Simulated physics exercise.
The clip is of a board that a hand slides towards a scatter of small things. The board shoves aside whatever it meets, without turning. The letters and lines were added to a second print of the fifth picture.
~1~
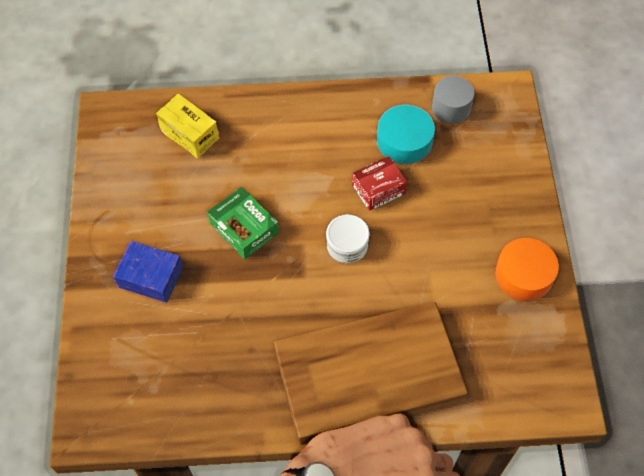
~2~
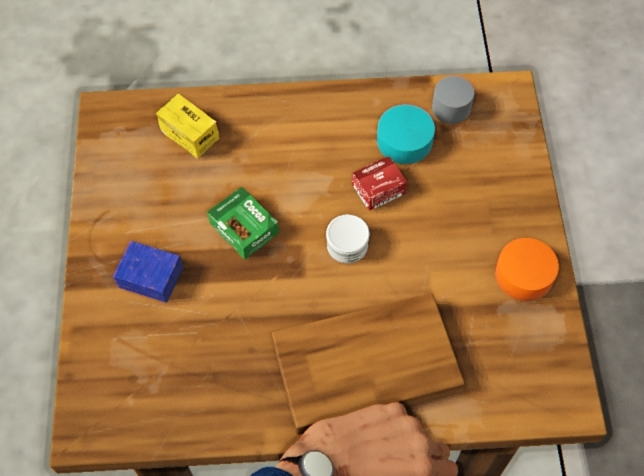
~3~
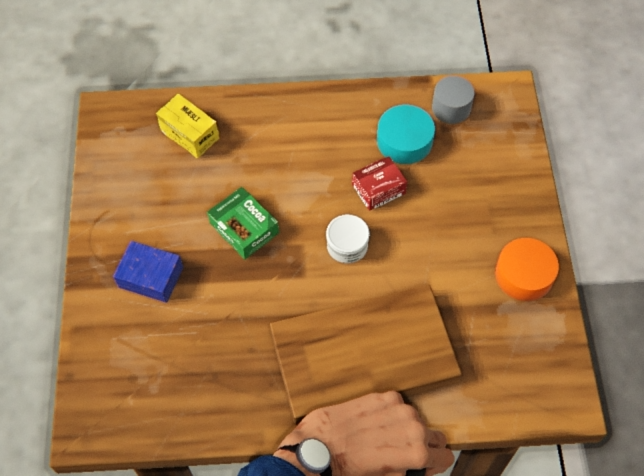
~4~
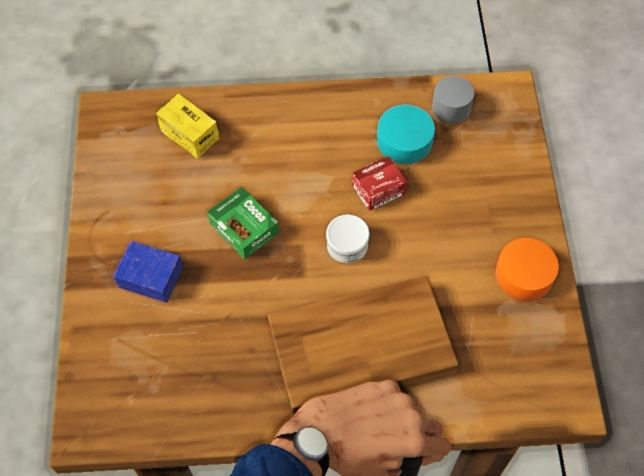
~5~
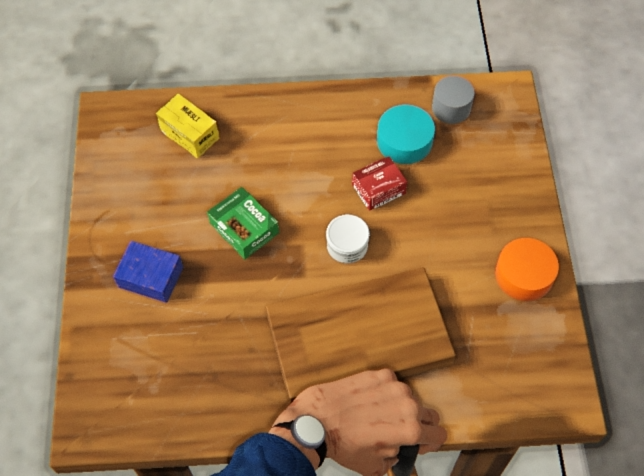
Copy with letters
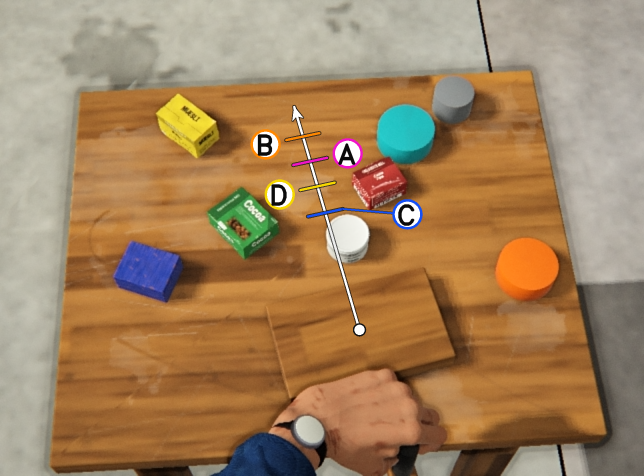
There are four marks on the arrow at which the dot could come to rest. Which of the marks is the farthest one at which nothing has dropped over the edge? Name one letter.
It should halt at B.
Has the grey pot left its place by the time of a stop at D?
No.
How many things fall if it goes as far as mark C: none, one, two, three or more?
By then, none.
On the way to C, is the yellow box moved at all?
No.
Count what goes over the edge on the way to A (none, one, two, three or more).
The count is none.
On the copy, A at (311, 161); B at (303, 137); C at (325, 213); D at (318, 187); the arrow from (360, 330) to (294, 107); the white dot at (360, 330).
On B. First, board (337, 260); white jar (335, 199); green packet (239, 213).
Then, board (317, 191); yellow box (179, 116); turquoise tin (408, 123).
Finally, board (303, 143); red box (343, 82); yellow box (148, 94); nothing has fallen.
By contrast, A is safe but short; C is safe but short; D is safe but short.
